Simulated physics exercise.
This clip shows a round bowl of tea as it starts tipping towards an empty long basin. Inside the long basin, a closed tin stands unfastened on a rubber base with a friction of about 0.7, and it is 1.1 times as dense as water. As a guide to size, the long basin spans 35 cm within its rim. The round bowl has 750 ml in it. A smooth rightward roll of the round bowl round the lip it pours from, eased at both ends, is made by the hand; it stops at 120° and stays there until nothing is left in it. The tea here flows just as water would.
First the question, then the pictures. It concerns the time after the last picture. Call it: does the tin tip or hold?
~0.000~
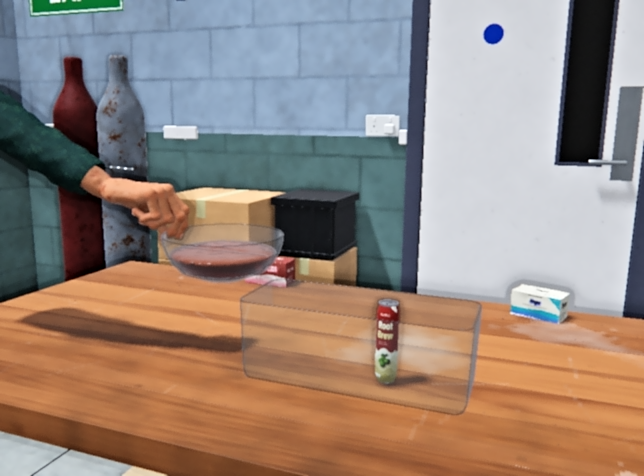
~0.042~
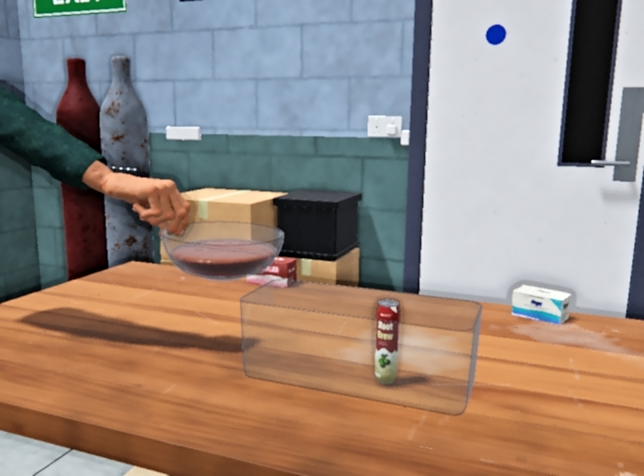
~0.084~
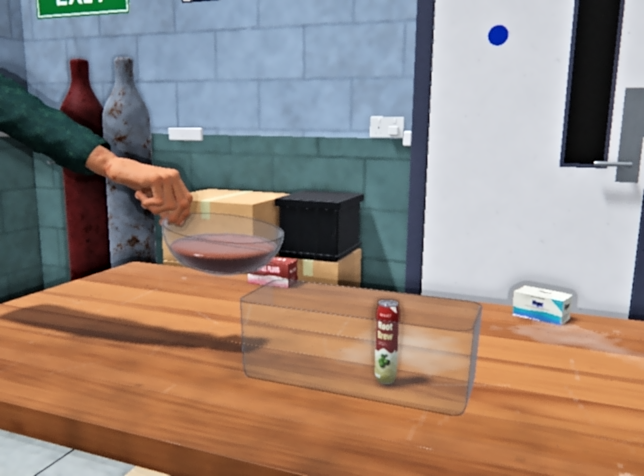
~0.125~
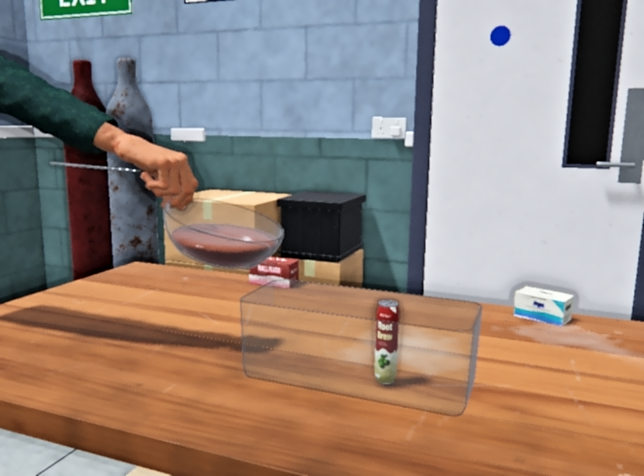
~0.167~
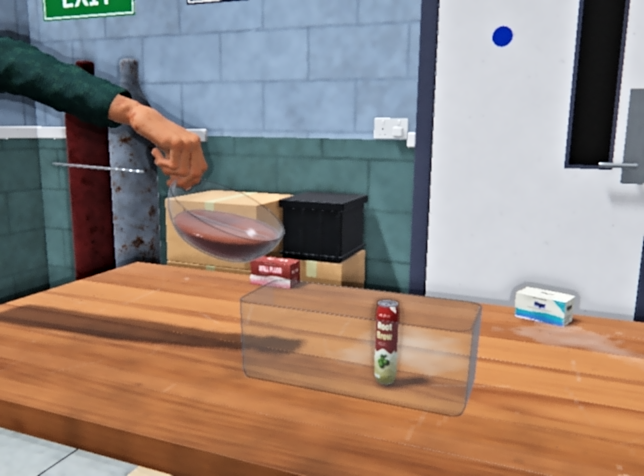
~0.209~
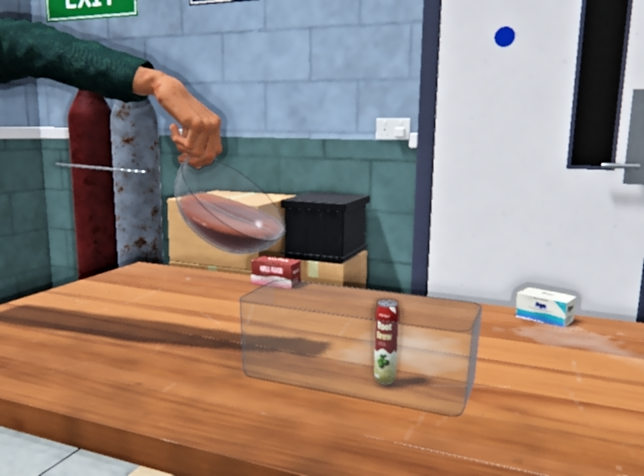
It tips.
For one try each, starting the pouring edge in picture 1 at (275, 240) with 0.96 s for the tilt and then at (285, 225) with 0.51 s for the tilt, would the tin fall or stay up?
Run one: It does not tip. Run two: It tumbles.
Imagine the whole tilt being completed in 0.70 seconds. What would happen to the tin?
Result: Tin tipped over.
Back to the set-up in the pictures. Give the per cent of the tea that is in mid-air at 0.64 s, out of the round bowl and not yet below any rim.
About 2 % of the total.
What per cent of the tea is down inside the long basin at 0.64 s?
About 98 %.
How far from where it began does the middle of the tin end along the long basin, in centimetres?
Net tin displacement: Roughly 6.5 cm.
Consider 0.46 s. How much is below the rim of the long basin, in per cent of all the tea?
Around 18%.
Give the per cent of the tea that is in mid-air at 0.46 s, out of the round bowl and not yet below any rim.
Around 74 percent.
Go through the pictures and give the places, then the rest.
The first picture shows tilt 0°; pouring edge (277, 240); surface from (180, 246) to (274, 255); the long basin's rim runs from (257, 290) to (478, 317); the tin's top is at (388, 306).
The second picture shows tilt 2°; pouring edge (277, 240); surface from (181, 244) to (274, 254).
The third picture shows tilt 7°; pouring edge (277, 240); surface from (182, 237) to (274, 250).
The fourth picture shows tilt 16°; pouring edge (277, 240); surface from (183, 226) to (274, 245).
The fifth picture shows tilt 27°; pouring edge (277, 241); surface from (186, 210) to (275, 237).
The sixth picture shows tilt 40°; pouring edge (276, 240); surface from (191, 193) to (271, 227); 1 per cent is over the edge.
By 0.46 s the tilt is 114° and 9 per cent is still to pour; the tin stands where it began.
By 0.64 s the tilt is 120° and 0 per cent is still to pour; the tin stands 2 cm from where it began.
By 0.82 s the tilt is 120° and 0 per cent is still to pour; the tin leans 7°.
By 1.03 s the tilt is 120° and 0 per cent is still to pour; the tin leans 34°.
At rest the tin lies on its side.
